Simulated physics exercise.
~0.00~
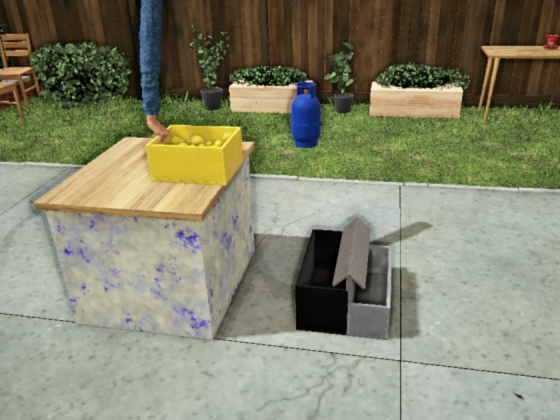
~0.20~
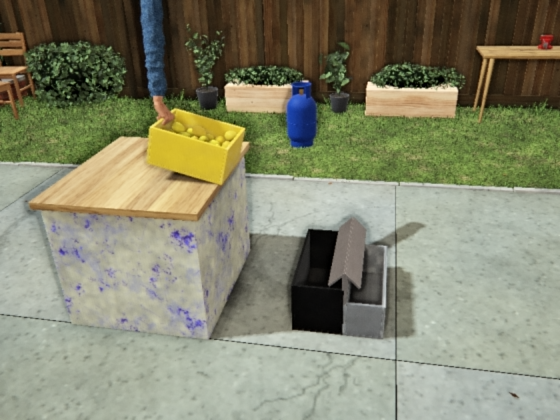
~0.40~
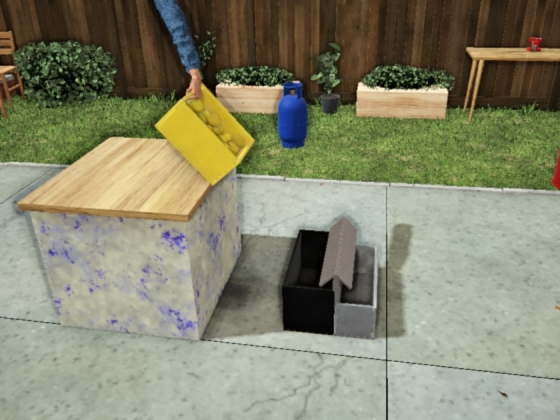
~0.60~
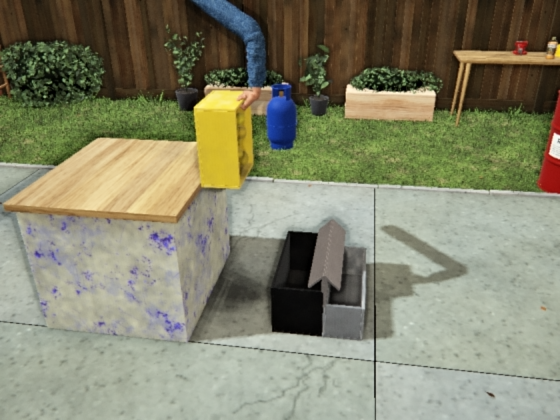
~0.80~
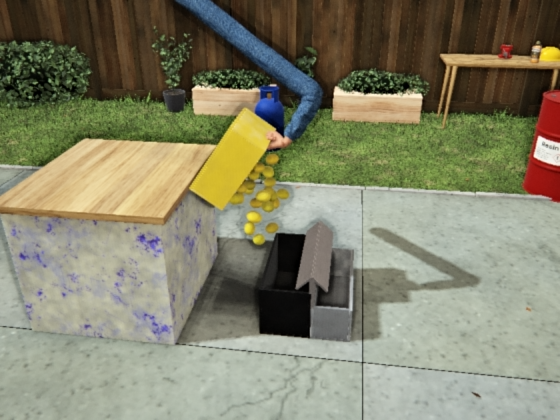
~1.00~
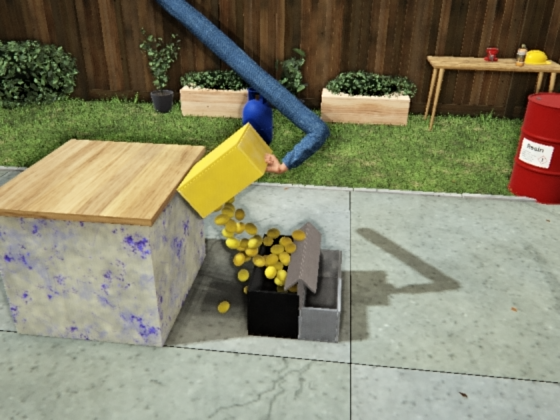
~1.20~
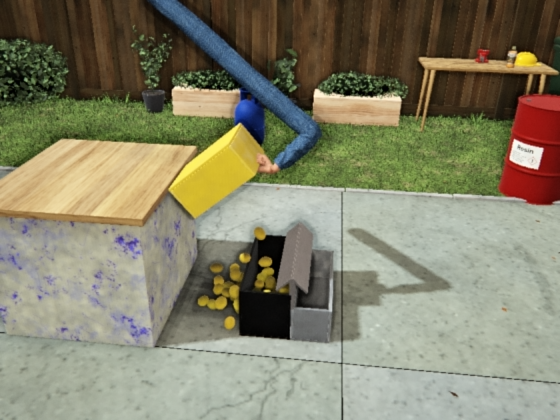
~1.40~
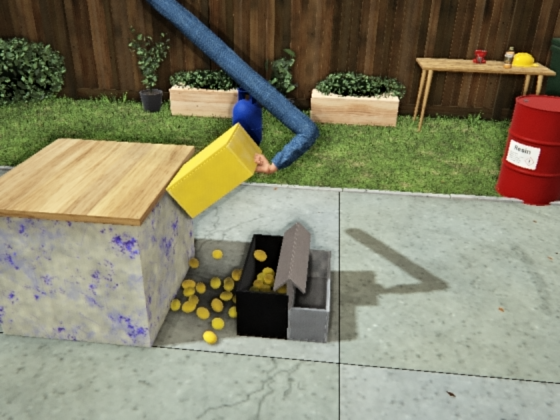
On a backyard patio, an arm in a blue sleeve tipped a yellow crate of lemons off a wooden-topped bench, and they tumbled down toward a black tote beside a grey trough, some landing inside the tote and others scattering on the concrete to its left.
